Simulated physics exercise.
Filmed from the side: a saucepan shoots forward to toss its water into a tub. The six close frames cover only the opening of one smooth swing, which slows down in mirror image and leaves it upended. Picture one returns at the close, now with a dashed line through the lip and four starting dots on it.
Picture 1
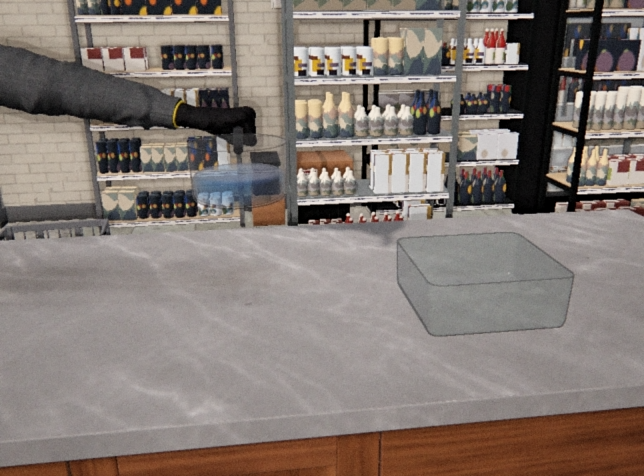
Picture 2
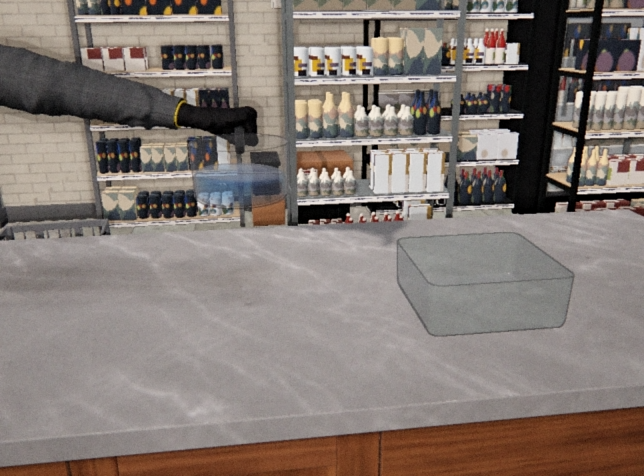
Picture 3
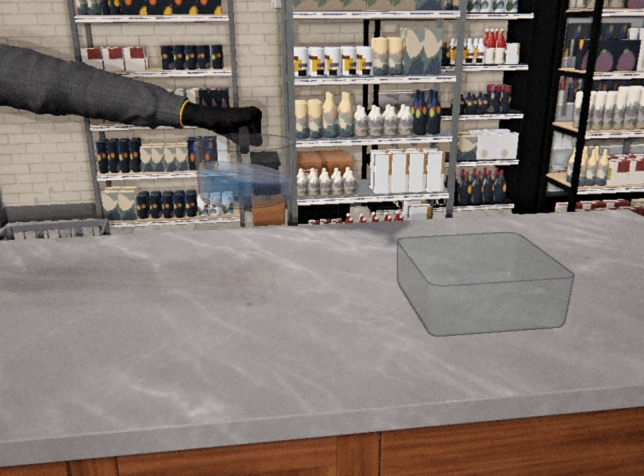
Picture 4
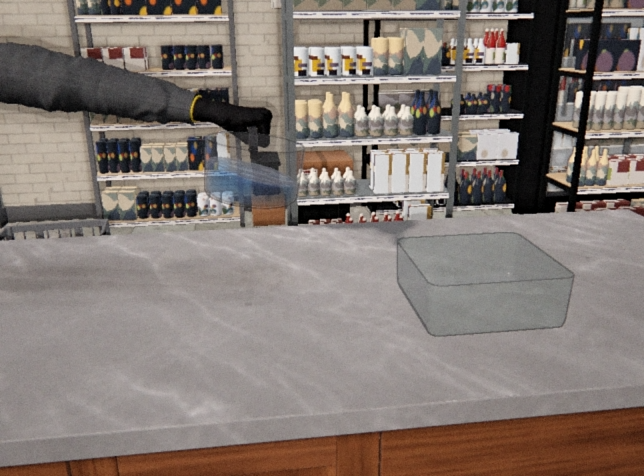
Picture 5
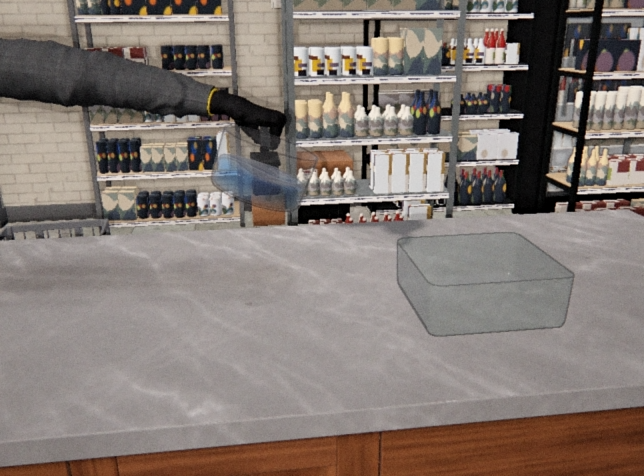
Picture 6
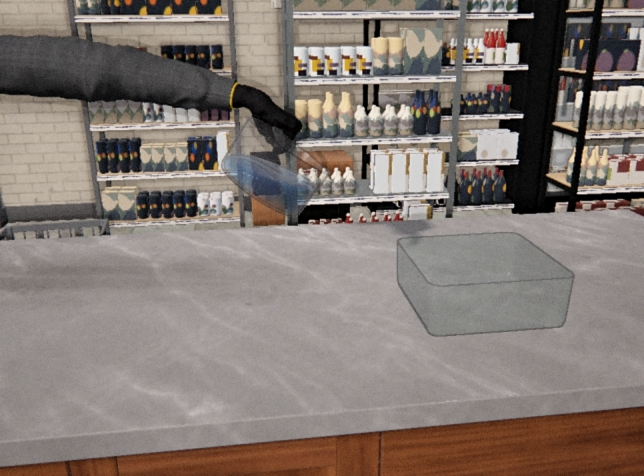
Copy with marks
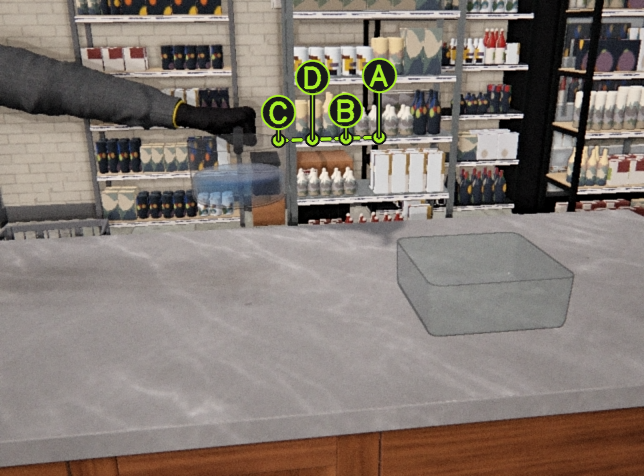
In a shop with stocked shelves along a pale brick wall, a gray-sleeved arm in a black glove holds a clear vessel of bluish water upright beyond a marble counter, where an empty clear tub sits. After barely moving, the hand shifts slightly right and tilts the vessel steadily rightward.
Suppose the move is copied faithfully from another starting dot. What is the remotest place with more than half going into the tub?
Dot D just does it.
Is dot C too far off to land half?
Yes, that goes wrong.
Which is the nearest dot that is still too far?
It is C.
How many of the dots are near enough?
Three of the four.
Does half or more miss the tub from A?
No, not at all.
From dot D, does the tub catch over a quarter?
Yes, it does.
In lime, A at (379, 137); B at (345, 138); C at (278, 140); D at (312, 139).
With A, about 71 % lands in the tub, 5 % falls short and 25 % goes beside or beyond.
With B, about 72 % lands in the tub, 3 % falls short and 25 % goes beside or beyond.
With C, about 9 % lands in the tub, 89 % falls short.
With D, about 66 % lands in the tub, 13 % falls short and 21 % goes beside or beyond.
